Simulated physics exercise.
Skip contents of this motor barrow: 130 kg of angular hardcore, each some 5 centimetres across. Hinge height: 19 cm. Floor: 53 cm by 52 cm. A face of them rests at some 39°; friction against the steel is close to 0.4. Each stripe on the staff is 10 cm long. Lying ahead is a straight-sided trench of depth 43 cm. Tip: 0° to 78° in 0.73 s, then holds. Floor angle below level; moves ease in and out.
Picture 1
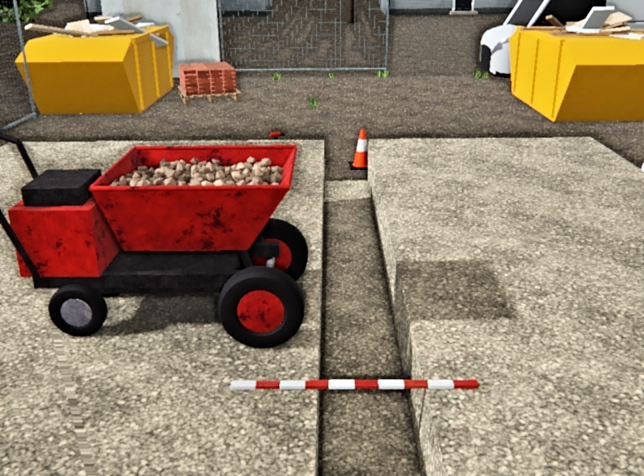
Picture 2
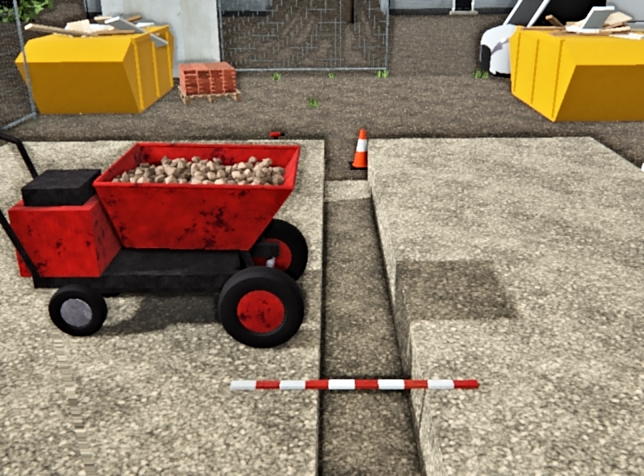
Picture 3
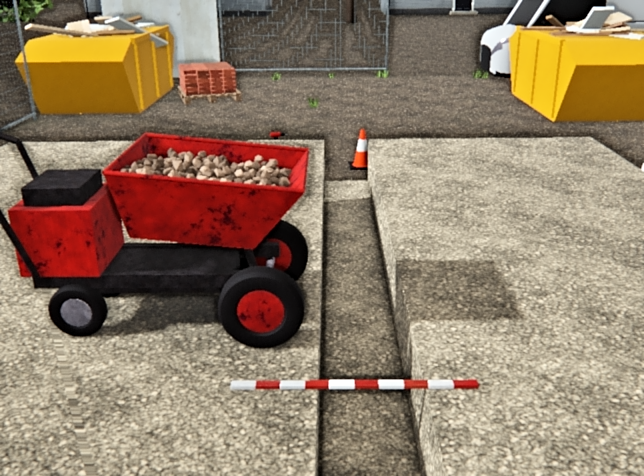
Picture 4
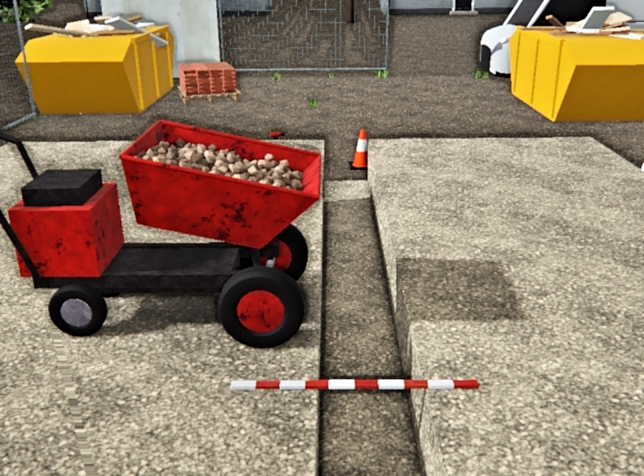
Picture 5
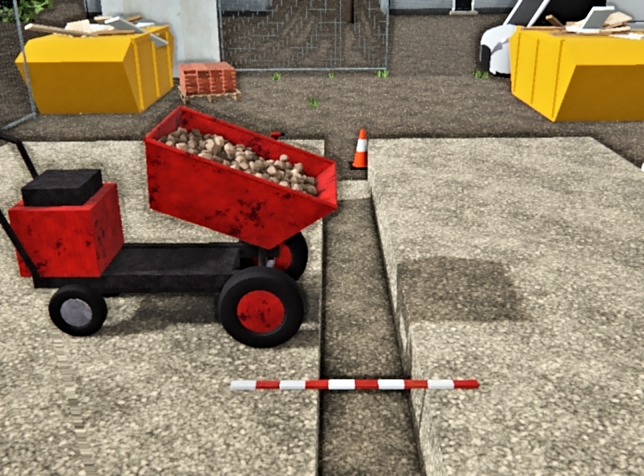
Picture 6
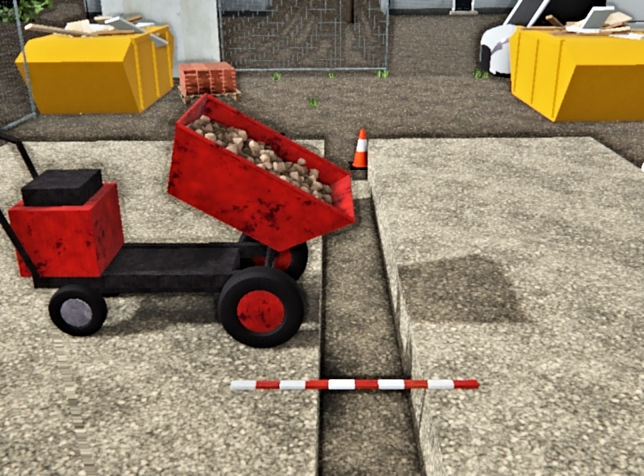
A red motor barrow loaded with rounded stones stood still at the left of a narrow trench while its skip tilted steadily up at the back, its front lip swinging rightward over the trench.
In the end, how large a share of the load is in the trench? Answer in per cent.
A share of roughly 37 %.
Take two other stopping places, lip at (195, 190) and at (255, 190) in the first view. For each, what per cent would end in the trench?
Estimates: 100 % then 65 %.
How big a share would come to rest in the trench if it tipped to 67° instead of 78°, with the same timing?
I'd expect around 20 in a hundred.
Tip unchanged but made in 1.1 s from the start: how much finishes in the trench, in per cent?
In that case some 55 per cent.
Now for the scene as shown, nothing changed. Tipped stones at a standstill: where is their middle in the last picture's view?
Around (435, 309).
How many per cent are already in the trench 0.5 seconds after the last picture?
I'd put it near 5 per cent.
Then, 0.2 s after the last picture the floor is at 66°, 100 % in the skip; the foremost stones are at (386, 251).
Then, 0.5 s after the last picture the floor is at 78°, 61 % in the skip, 4 % in the trench, 35 % past the trench; the foremost stones are at (486, 317).
Then, 0.9 s after the last picture the floor is at 78°, 19 % in the skip, 14 % in the trench, 67 % past the trench; the foremost stones are at (619, 288).
Then, 2.8 s after the last picture the floor is at 78°, 0 % in the skip, 37 % in the trench, 63 % past the trench; the foremost stones are past the picture's edge.
